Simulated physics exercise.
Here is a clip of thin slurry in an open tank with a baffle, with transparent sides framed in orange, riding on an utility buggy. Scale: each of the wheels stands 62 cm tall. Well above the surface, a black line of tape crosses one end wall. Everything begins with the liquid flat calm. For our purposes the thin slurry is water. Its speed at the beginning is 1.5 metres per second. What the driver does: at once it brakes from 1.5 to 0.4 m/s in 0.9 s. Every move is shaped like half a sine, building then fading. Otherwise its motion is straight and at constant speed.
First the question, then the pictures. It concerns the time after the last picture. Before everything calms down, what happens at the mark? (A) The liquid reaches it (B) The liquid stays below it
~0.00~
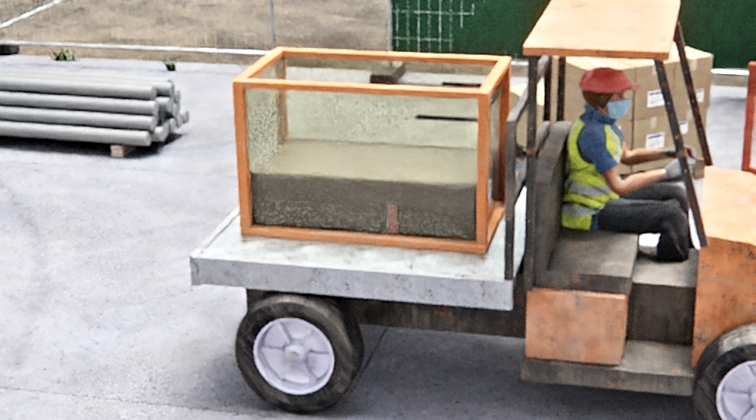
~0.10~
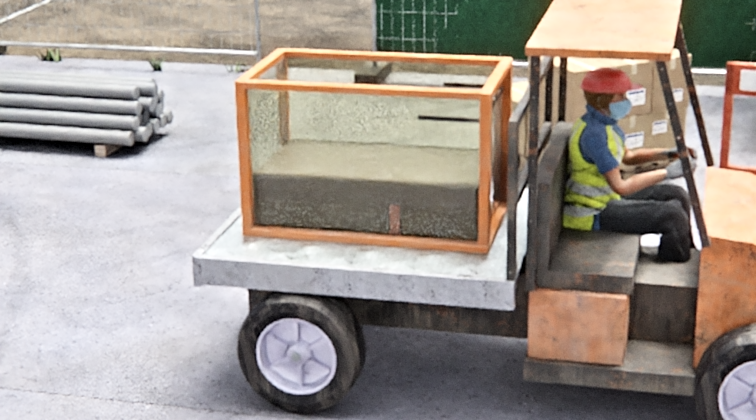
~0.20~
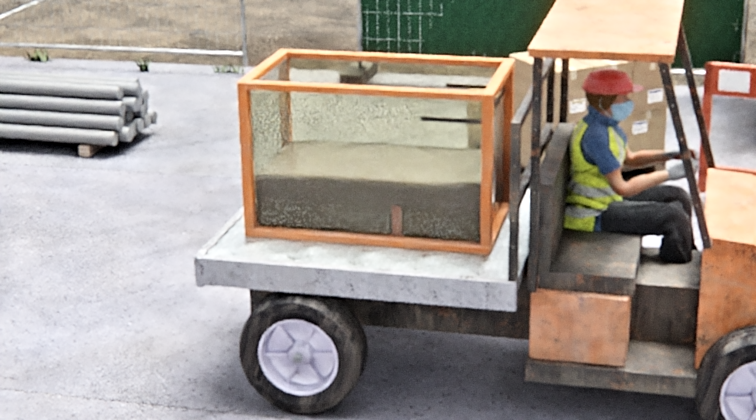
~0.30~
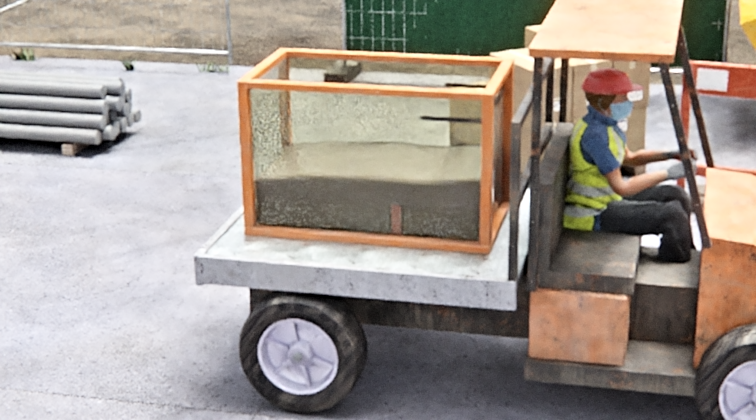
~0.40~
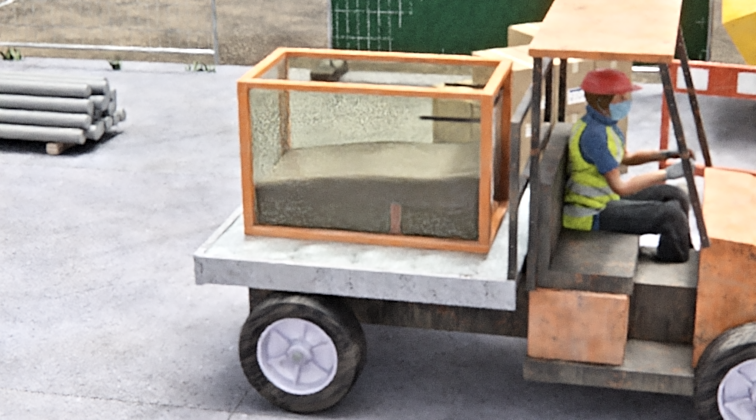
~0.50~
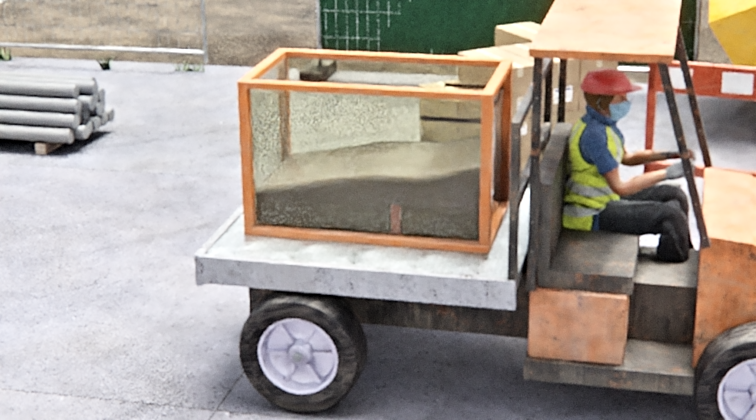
The liquid stays below it (B).
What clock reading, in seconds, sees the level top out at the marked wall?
2.4 s.
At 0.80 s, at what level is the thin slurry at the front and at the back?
Around 44 cm toward the front, with 16 cm behind.
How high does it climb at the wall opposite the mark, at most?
42 cm.
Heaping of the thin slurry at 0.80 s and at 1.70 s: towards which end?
Higher at the forward side, then higher at the rear side.
Then, 0.80 s in, front 44 cm, middle 27 cm, back 17 cm above the floor; no loss so far.
Then, 1.25 s in, front 29 cm, middle 28 cm, back 28 cm above the floor; no loss so far.
Then, 1.70 s in, front 23 cm, middle 22 cm, back 39 cm above the floor; no loss so far.
Then, 3.88 s in, the waves are smaller; the highest at the front wall was 49 cm, at 2.40 s, against a line at 62 cm.
